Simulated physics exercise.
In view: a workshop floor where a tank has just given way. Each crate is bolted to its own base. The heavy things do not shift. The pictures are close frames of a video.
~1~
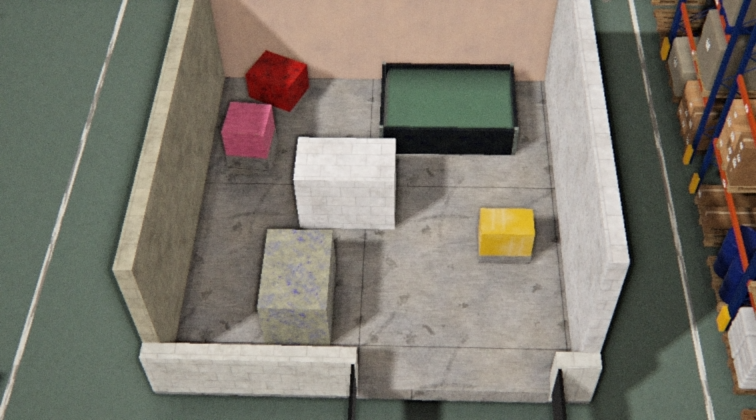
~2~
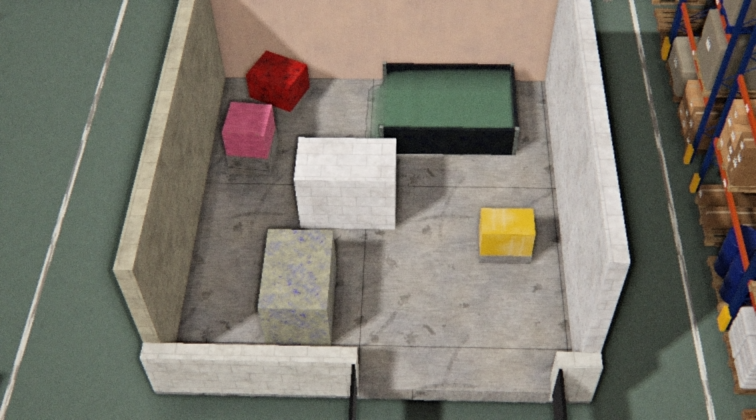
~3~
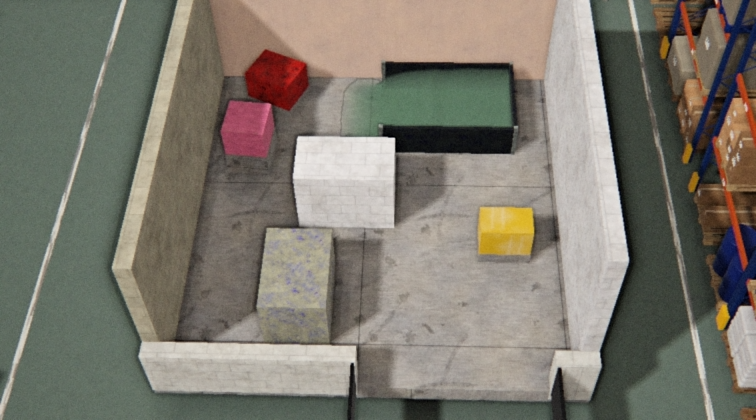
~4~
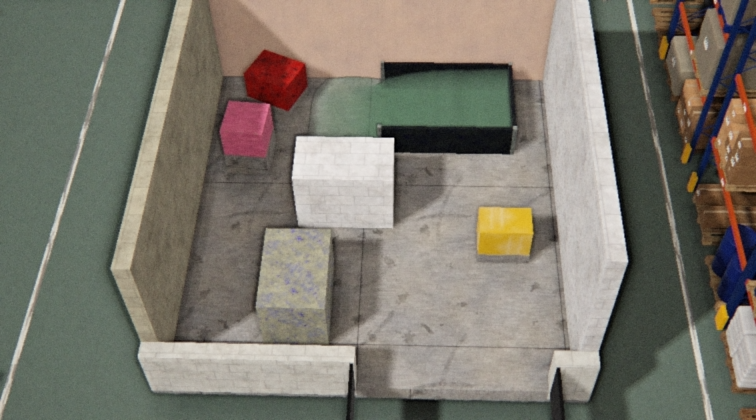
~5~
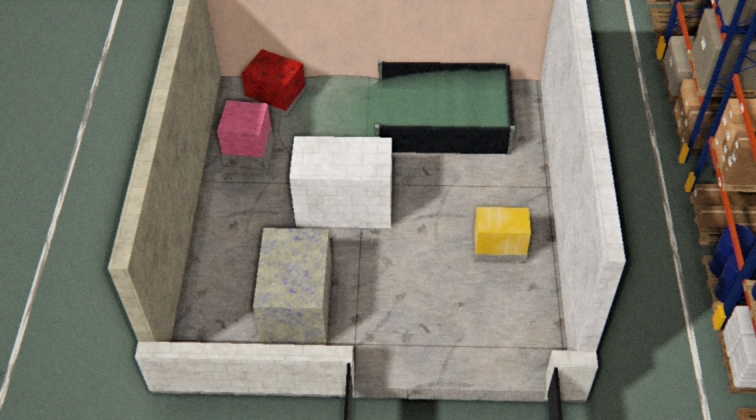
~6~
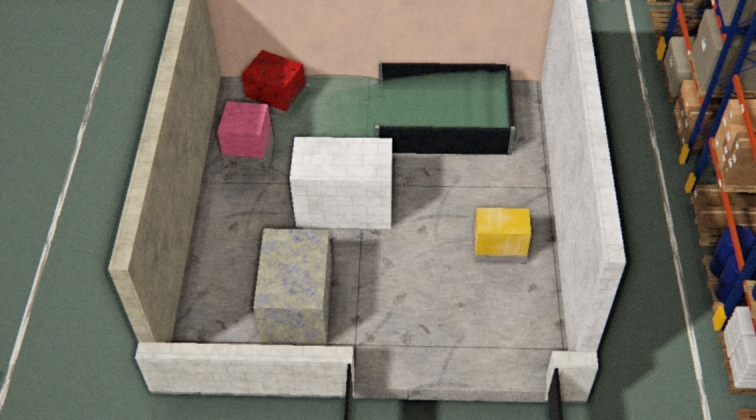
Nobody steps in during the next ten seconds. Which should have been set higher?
In the end: The yellow crate stays dry; the pink crate stays dry; the red crate gets wet.
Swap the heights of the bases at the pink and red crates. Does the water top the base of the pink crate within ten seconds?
Pink is wetted.
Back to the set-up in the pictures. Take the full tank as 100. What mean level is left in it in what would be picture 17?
I make it 38 per cent.
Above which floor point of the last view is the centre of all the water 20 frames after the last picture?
Close to (323, 154).
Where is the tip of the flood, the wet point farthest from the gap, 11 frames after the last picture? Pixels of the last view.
Close to (199, 265).
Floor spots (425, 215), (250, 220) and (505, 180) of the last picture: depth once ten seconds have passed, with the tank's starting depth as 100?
About 6, 14 and 8 per cent.
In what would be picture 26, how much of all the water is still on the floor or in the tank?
About 100 per cent.
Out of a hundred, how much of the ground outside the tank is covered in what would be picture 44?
Some 75 per cent.
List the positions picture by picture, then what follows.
The open tank at (448, 99) is whole and still, in the first picture.
The front is at (378, 88), out from the gap at (385, 113), in the second picture.
Water pours out at (384, 113) and has run to (357, 84), in the third picture.
The front is at (330, 82), out from the gap at (383, 114), in the fourth picture.
Water pours out at (381, 114) and has run to (284, 133), in the fifth picture.
The front is at a hidden place, out from the gap at (381, 114), in the sixth picture.
A moment on, water covers 20 % of the floor; the yellow crate not reached, the pink crate water round its plinth, the red crate water round its plinth.
Next, water covers 30 % of the floor; the yellow crate not reached, the pink crate water round its plinth, the red crate water round its plinth.
Then, water covers 50 % of the floor; the yellow crate not reached, the pink crate water round its plinth, the red crate water round its plinth.
Later, water covers 75 % of the floor; the yellow crate water round its plinth, the pink crate water round its plinth, the red crate water round its plinth.
In the end, water covers 95 % of the floor; the yellow crate stayed above the water, the pink crate stayed above the water, the red crate was topped.
